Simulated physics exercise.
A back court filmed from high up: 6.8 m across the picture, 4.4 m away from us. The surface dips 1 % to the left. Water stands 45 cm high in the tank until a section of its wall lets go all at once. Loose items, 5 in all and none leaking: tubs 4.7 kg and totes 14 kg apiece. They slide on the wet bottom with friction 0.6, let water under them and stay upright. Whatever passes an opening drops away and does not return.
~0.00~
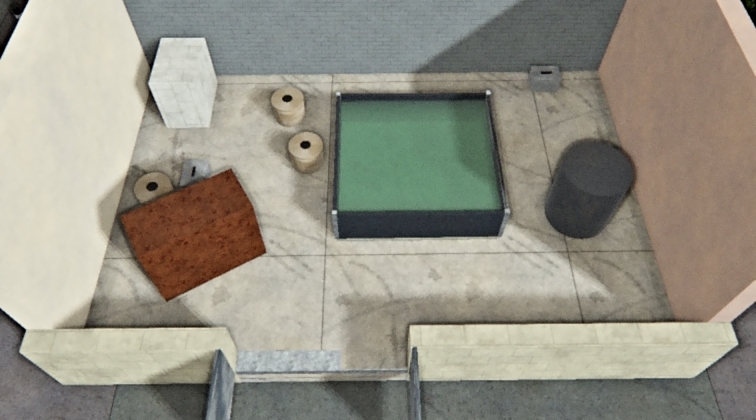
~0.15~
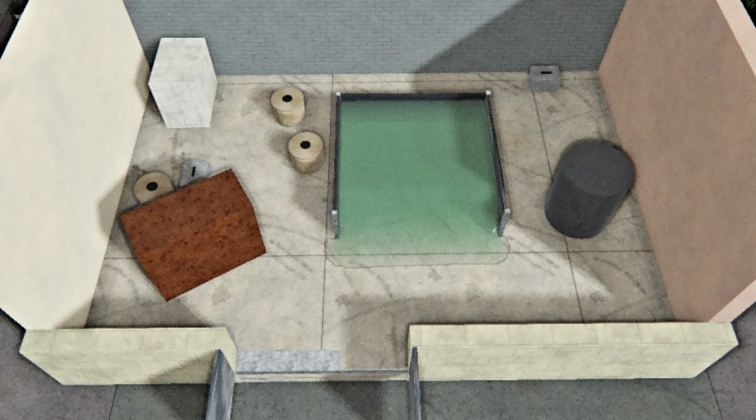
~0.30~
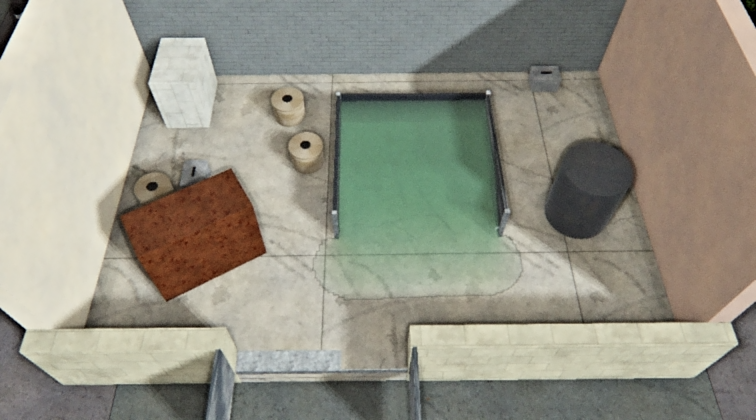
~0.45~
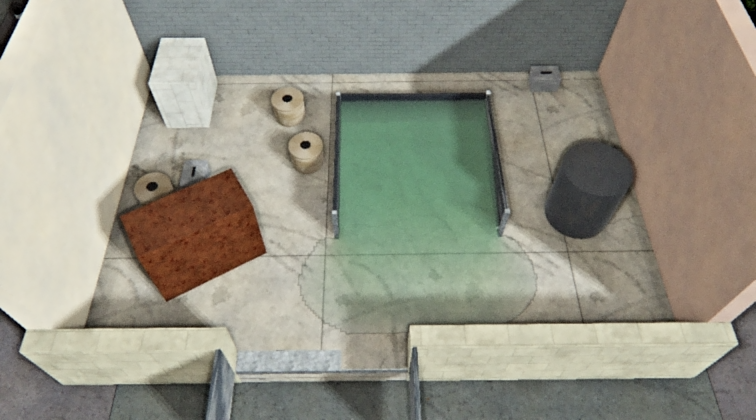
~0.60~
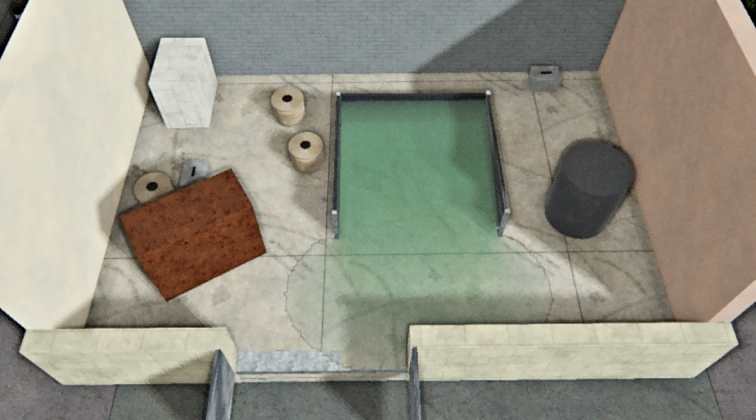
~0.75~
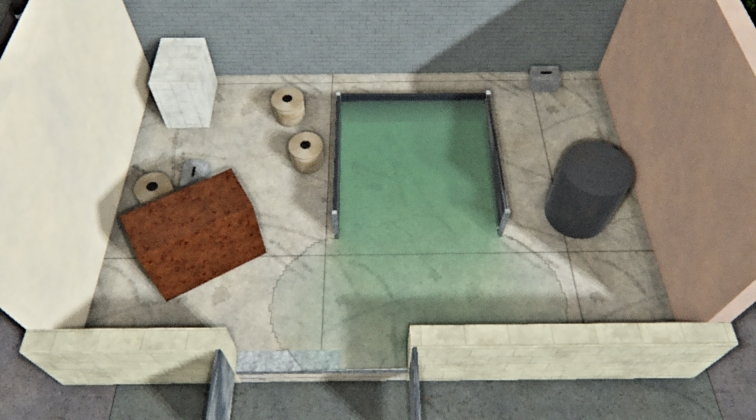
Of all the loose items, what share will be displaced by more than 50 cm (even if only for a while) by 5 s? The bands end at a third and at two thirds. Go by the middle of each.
It is under a third.
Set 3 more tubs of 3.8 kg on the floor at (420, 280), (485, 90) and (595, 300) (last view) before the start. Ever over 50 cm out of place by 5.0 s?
In that order: Past it, under, over.
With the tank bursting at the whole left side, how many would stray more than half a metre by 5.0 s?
Then 4.
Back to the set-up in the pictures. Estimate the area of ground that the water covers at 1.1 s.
Some 9.5 m2.
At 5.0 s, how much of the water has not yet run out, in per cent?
About 62 per cent.
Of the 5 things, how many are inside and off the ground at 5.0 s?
I count 0.
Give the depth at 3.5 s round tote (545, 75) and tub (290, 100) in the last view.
About 0 and 0 cm.
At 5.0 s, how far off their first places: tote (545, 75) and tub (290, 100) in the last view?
In that order: 5 cm, 0 cm.
After 1.1 s 0 of 5 are over 50 cm from their spots; 0 afloat.
After 2.2 s 0 of 5 are over 50 cm from their spots; 0 afloat.
After 3.5 s 0 of 5 are over 50 cm from their spots; 0 afloat.
After 5.0 s 0 of 5 are over 50 cm from their spots, and 0 have been at some point; 0 afloat.
